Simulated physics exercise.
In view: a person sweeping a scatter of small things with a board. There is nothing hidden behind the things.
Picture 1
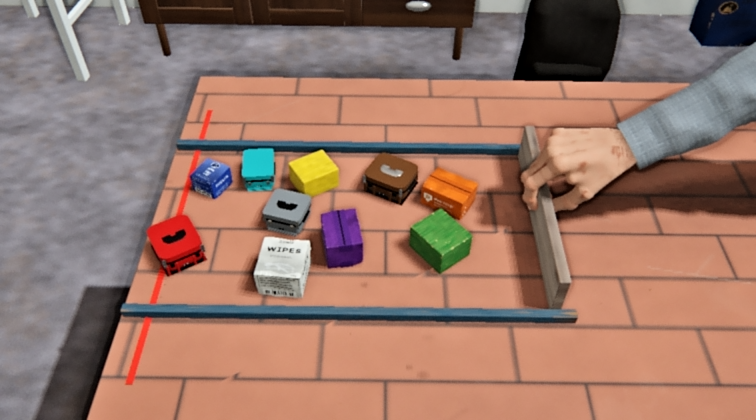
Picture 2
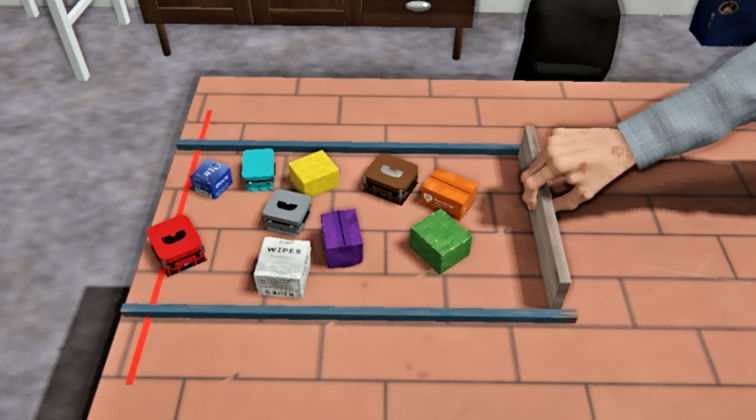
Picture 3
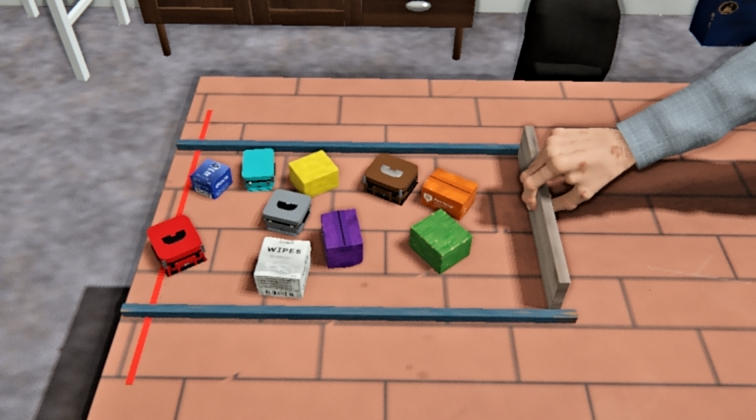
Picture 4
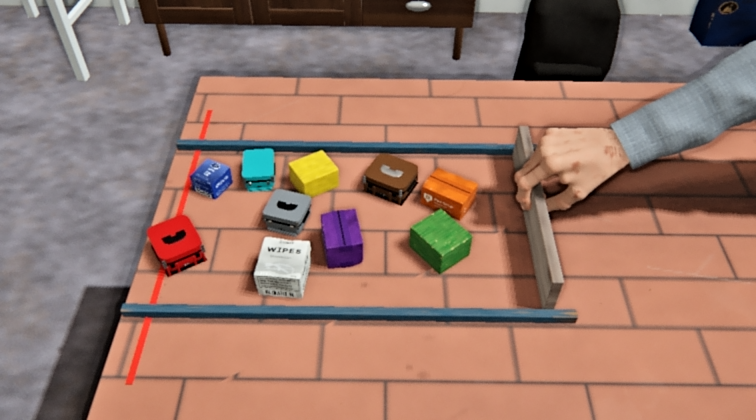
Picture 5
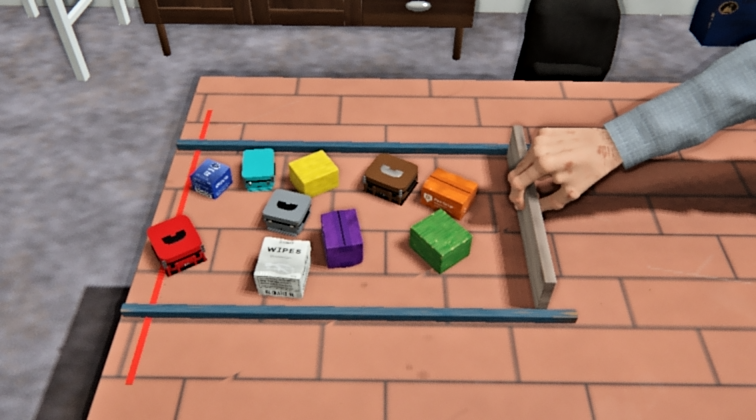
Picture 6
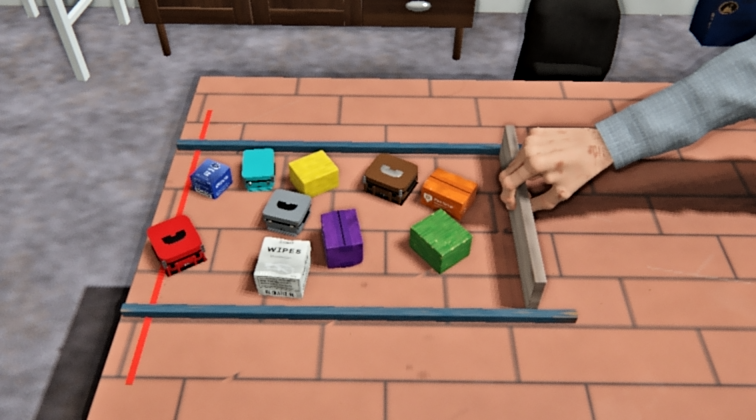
A hand in a grey-blue sleeve grips an upright wooden board at the right of a brick-patterned tabletop, seen from above at an angle by a still camera. Between two blue rails lie scattered small boxes, with red, blue and turquoise at left, grey, white, yellow and purple mid-group, and brown, orange and green nearer the board. The board barely shifts at first, then slides slightly left, while the boxes stay still.
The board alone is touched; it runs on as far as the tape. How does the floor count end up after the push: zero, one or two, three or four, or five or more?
So in the end, at least five bits get shoved clean off.
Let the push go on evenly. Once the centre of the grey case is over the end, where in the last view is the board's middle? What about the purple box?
First one: Around (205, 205). Other one: Around (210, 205).
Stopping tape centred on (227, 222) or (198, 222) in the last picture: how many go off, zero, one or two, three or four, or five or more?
Taken in order, that's three or four and then 5 or more down.
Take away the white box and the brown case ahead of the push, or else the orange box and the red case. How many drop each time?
Tally of falls: 5 for the first try, 5 for the second.
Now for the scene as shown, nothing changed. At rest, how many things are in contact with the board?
Contact count: 4.
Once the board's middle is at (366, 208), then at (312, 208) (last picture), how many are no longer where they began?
At first I count 7, and then 9.
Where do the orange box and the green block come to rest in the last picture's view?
About (165, 192), and about (150, 228).
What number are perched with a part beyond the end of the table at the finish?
You'd get 4.
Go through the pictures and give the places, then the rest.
Red case (177, 245); blue box (211, 179); turquoise case (259, 170); board (541, 211); tape (177, 221), in the first frame.
Blue box (211, 179); white box (284, 268), in the second frame.
Turquoise case (259, 170); yellow block (314, 175), in the third frame.
Red case (177, 245); green block (440, 241), in the fourth frame.
Blue box (211, 179); orange box (449, 194), in the fifth frame.
Red case (177, 245); blue box (211, 179); turquoise case (259, 170); board (519, 211); tape (177, 221), in the sixth frame.
Early on, none off yet; red case at rest near (177, 245); blue box at rest near (211, 179); turquoise case at rest near (259, 170).
Finally, the number that fall off is five or more; lost, purple box, yellow block, grey case, turquoise case, blue box and red case.
